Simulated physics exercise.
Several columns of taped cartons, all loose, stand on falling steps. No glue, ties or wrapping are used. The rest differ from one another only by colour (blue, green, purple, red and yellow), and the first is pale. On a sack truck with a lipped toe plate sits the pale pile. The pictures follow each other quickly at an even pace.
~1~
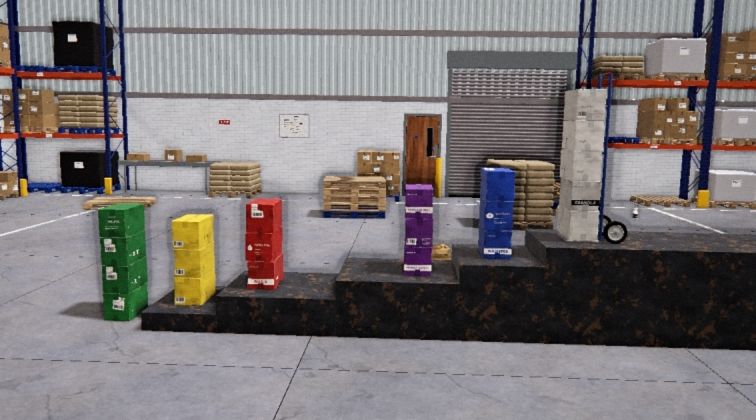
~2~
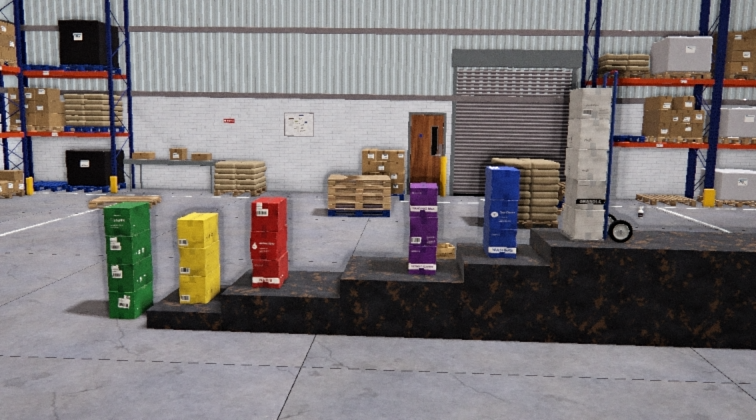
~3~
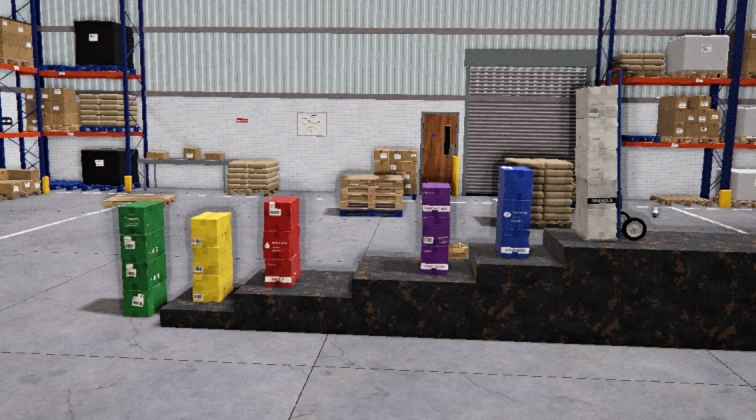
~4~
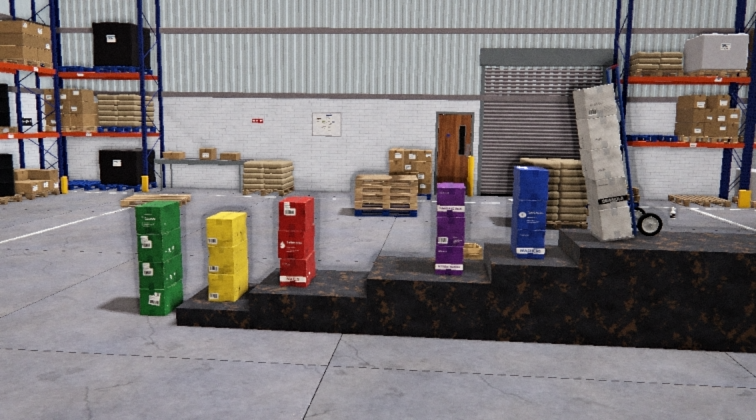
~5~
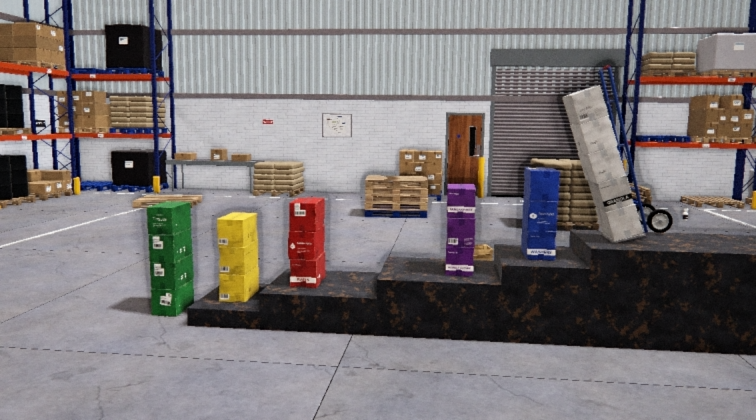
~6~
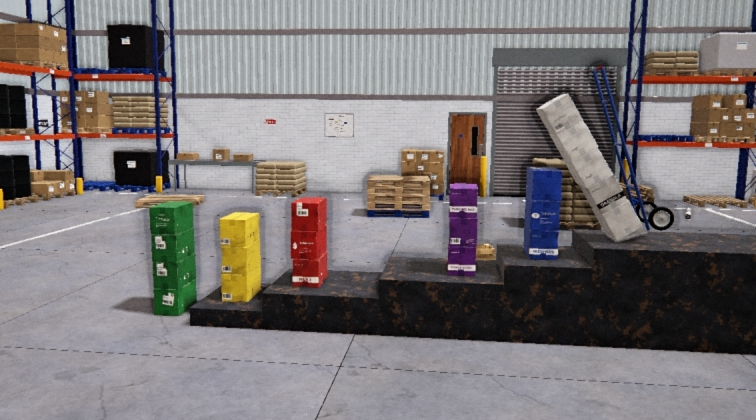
Tall pale stack of cartons on a sack truck leaning steadily left above lower steps holding motionless blue, purple, red and yellow stacks.
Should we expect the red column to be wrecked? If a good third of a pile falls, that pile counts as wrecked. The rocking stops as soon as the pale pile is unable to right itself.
No.
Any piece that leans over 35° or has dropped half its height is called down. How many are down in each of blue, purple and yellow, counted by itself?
The counts are blue 2, purple 3, yellow 0.
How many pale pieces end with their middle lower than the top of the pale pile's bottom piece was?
Total: 5.
Shortly afterwards, 5 of the pale pile down; none of the 3 red cartons down (0 of 16 in all colours); top red carton unmoved; top blue carton tilted clearly.
Next, 5 of the pale pile down; none of the 3 red cartons down (5 of 16 in all colours); top red carton unmoved; top blue carton tilted well over, some two heights lower.
In the end, 5 of the pale pile down; none of the 3 red cartons down (5 of 16 in all colours); top red carton unmoved; top purple carton on its side. From the last view, middles, top red carton near (309, 214), top purple carton near (363, 271).
